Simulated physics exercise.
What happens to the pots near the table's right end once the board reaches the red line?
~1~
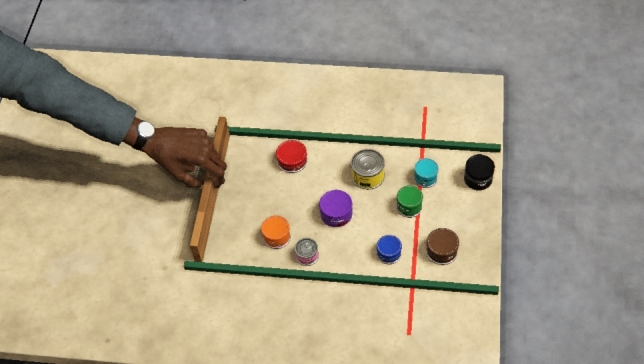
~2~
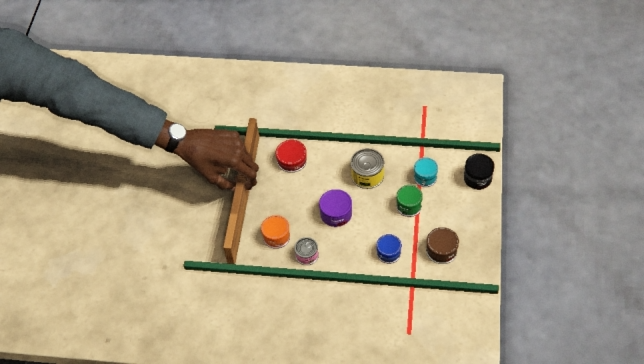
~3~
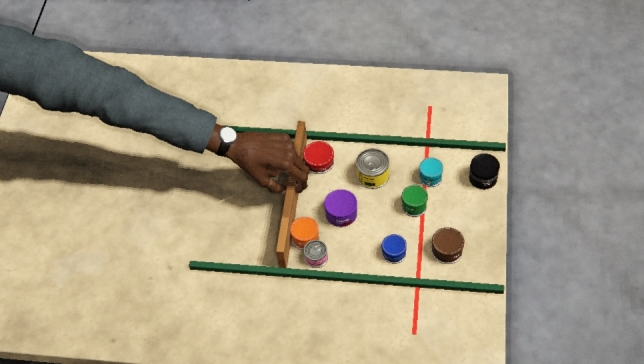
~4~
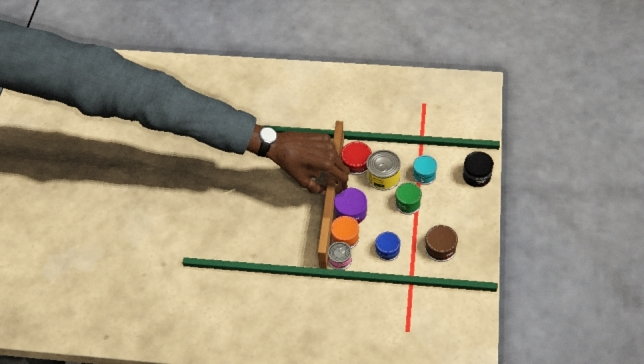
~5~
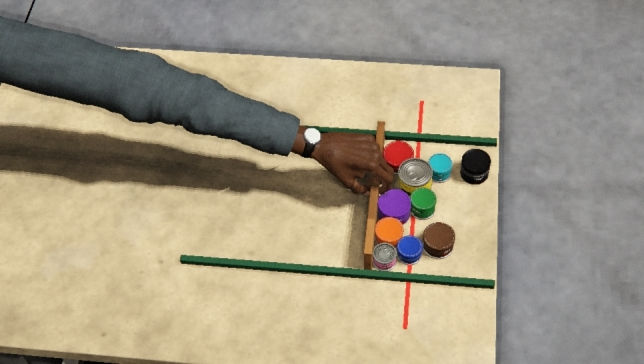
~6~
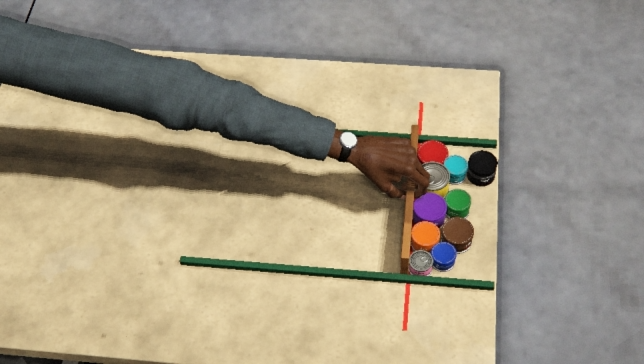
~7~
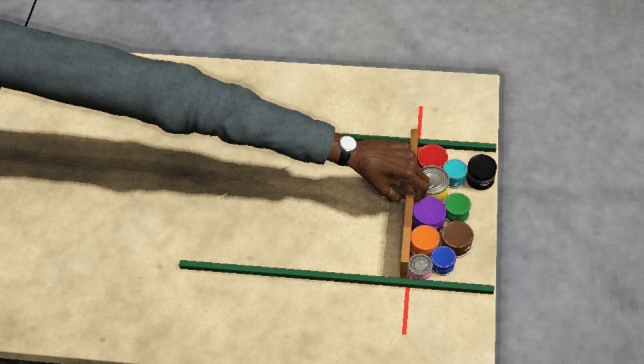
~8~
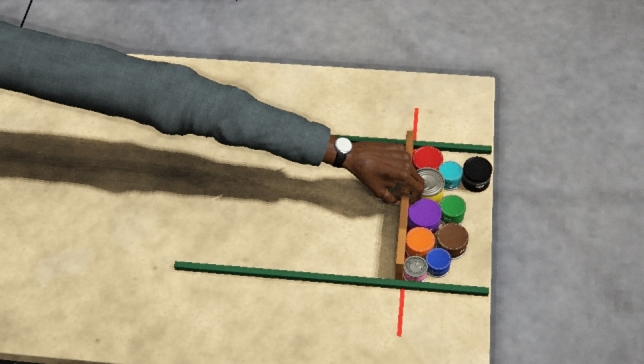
They all stay on the table, crowded together between the board and the right edge, and none of them falls off.
